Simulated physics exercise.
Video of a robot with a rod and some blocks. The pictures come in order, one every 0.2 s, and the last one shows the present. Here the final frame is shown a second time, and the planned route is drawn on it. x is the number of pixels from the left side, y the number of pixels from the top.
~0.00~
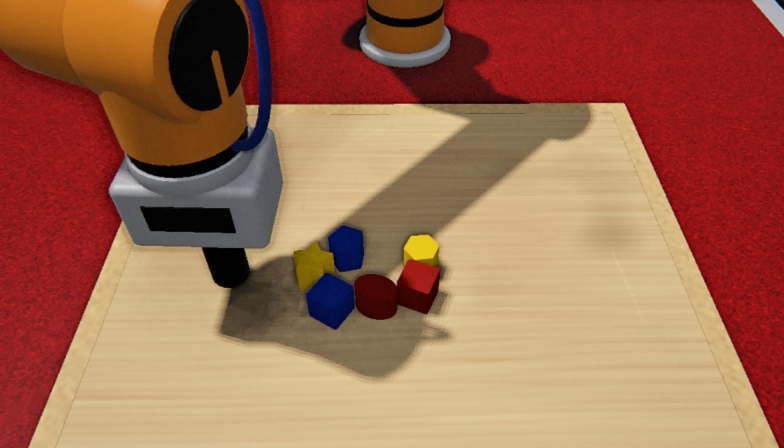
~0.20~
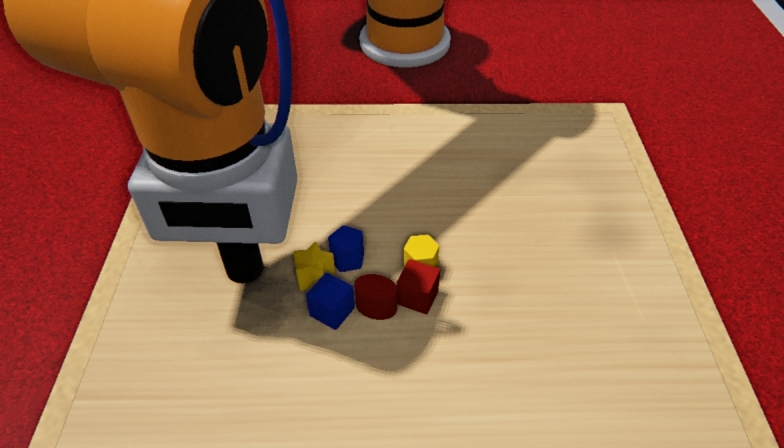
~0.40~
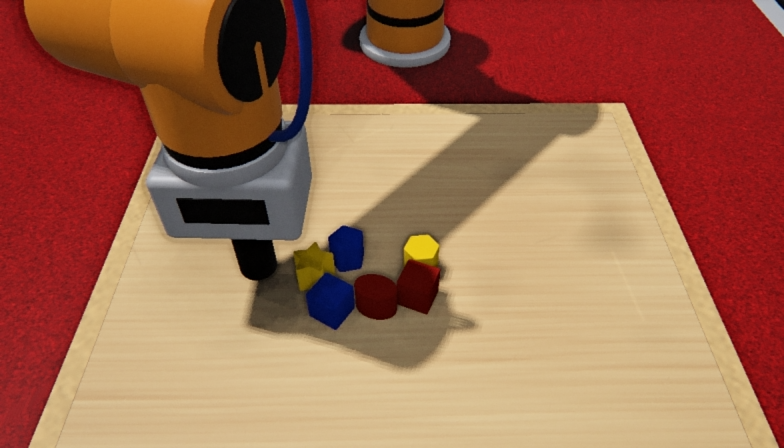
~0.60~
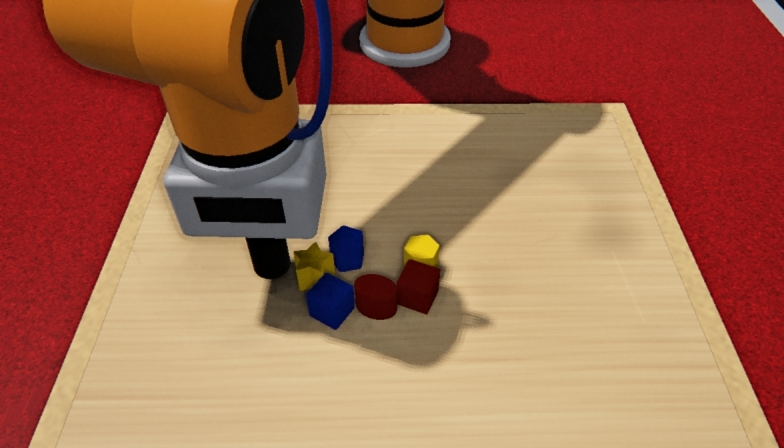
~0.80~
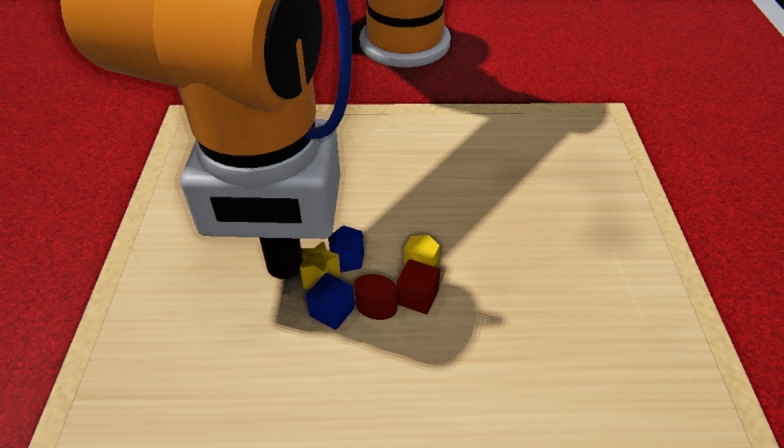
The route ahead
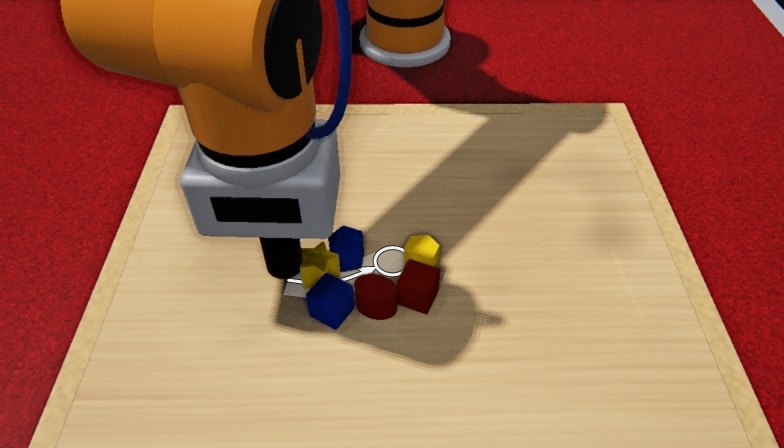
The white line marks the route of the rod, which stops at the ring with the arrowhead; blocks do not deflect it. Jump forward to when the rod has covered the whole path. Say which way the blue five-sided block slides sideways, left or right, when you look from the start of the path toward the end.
It shifts to the left.
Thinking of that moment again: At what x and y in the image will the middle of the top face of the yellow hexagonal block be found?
Its top centre is at about (452, 242).
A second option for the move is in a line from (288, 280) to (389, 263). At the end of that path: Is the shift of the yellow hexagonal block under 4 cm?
The answer is yes.
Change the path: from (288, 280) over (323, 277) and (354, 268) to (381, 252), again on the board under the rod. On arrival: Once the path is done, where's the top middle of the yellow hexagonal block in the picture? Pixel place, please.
It should be at (445, 249) by then.
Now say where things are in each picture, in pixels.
In the first frame, rod's lower end at (232, 274); yellow star-shaped block at (312, 257); blue square at (330, 290); blue five-sided block at (346, 238); yellow hexagonal block at (422, 247).
In the second frame, rod at (245, 270); blocks still.
In the third frame, rod at (259, 267); blocks still.
In the fourth frame, rod at (272, 265); blocks still.
In the fifth frame, rod at (285, 265); yellow star-shaped block at (317, 256); blue square at (330, 290); blue five-sided block at (346, 238); yellow hexagonal block at (422, 247).
Drawn move, from (288, 280) via (325, 283) and (360, 274), ending at (393, 261).
What follows on the original path. One third of the way, rod at (324, 268); yellow star-shaped block at (356, 257); blue square at (334, 291), turned 15° clockwise; blue five-sided block at (370, 232), turned 30° anticlockwise.
Two thirds of the way, rod at (360, 259); yellow star-shaped block at (392, 253); blue square at (337, 290), turned 35° clockwise; blue five-sided block at (379, 227), turned 60° anticlockwise; yellow hexagonal block at (425, 246).
At the end, rod at (393, 246); yellow star-shaped block at (423, 249), turned 30° clockwise; blue square at (337, 290), turned 35° clockwise; blue five-sided block at (395, 214), turned 110° anticlockwise; yellow hexagonal block at (452, 242).
